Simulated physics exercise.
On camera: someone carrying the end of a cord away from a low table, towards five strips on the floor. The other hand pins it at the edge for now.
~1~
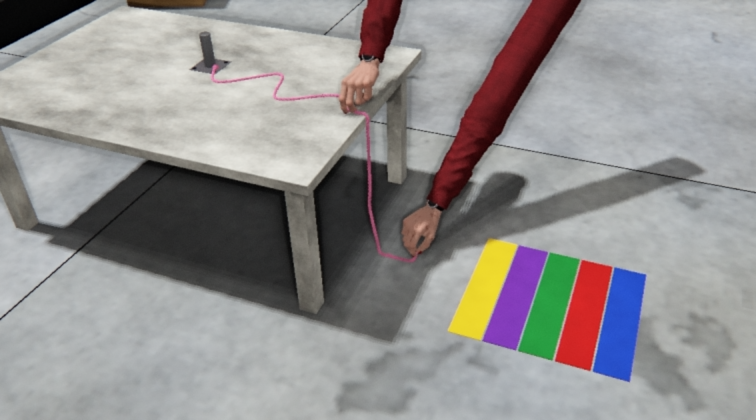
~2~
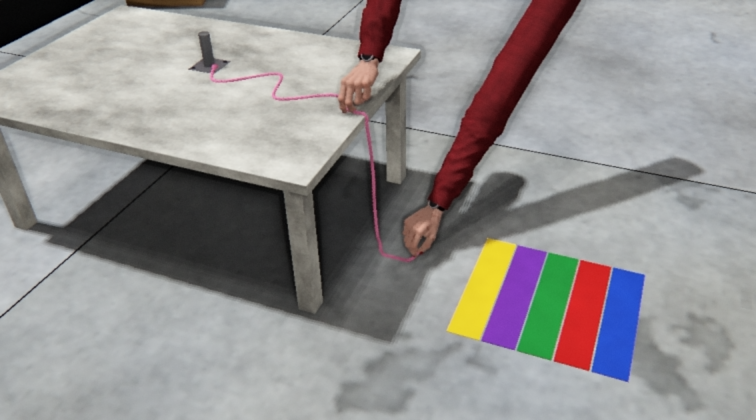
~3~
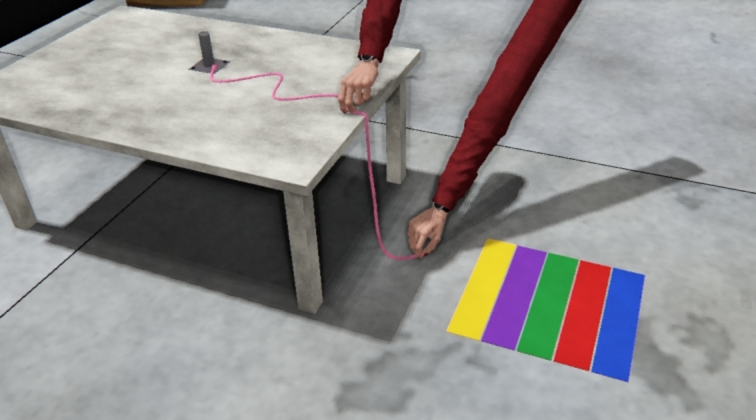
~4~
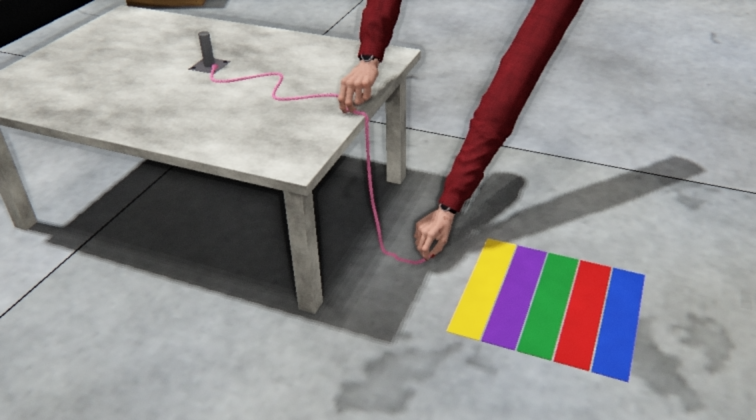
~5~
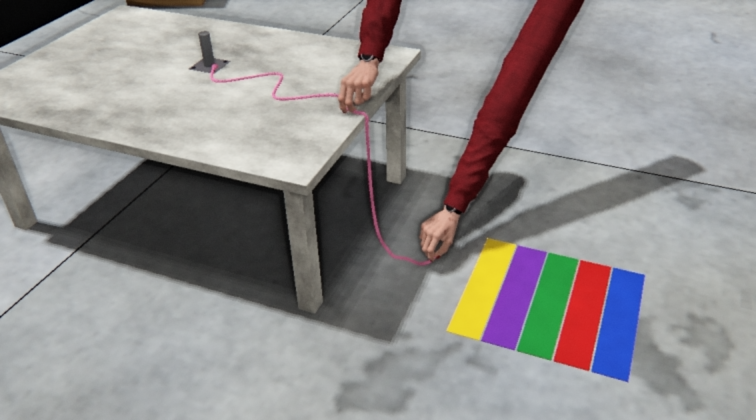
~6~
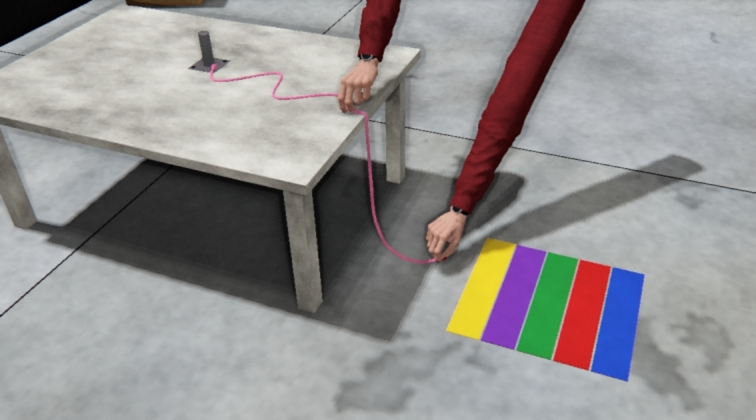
A red-sleeved arm held the end of a pink cord near the floor and drew it slightly right, toward five coloured strips, while the other hand kept the cord pinned at the table's edge.
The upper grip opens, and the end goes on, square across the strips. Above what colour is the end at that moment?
The end stops over the blue strip.
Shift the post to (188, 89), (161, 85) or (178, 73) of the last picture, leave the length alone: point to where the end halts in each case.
About (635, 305), (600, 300) and (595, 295).
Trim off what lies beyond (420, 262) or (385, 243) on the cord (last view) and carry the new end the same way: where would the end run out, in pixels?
About (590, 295) and (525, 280).
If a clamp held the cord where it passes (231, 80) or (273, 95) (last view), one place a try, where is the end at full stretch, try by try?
Near (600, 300) and (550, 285).
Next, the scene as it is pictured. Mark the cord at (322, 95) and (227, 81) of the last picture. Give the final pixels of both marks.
The first at (380, 118), the second at (252, 76).
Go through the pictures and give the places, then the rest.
End (416, 253); yellow (472, 317); purple (506, 326); green (541, 335); red (578, 345); blue (615, 355), in the first picture.
End (417, 253); cord through (215, 81) (282, 78) (309, 97) (363, 115) (373, 180) (378, 240), in the second picture.
End (422, 255), in the third picture.
End (429, 256); cord through (215, 81) (282, 78) (309, 97) (363, 115) (370, 179) (380, 240), in the fourth picture.
End (434, 257), in the fifth picture.
End (441, 259); cord through (214, 80) (282, 78) (309, 97) (362, 114) (371, 179) (384, 242), in the sixth picture.
Soon after, end near (564, 289); over green.
Then, end near (600, 298); over red.
At full stretch, end near (622, 303); over blue. It gets as far as the blue strip.
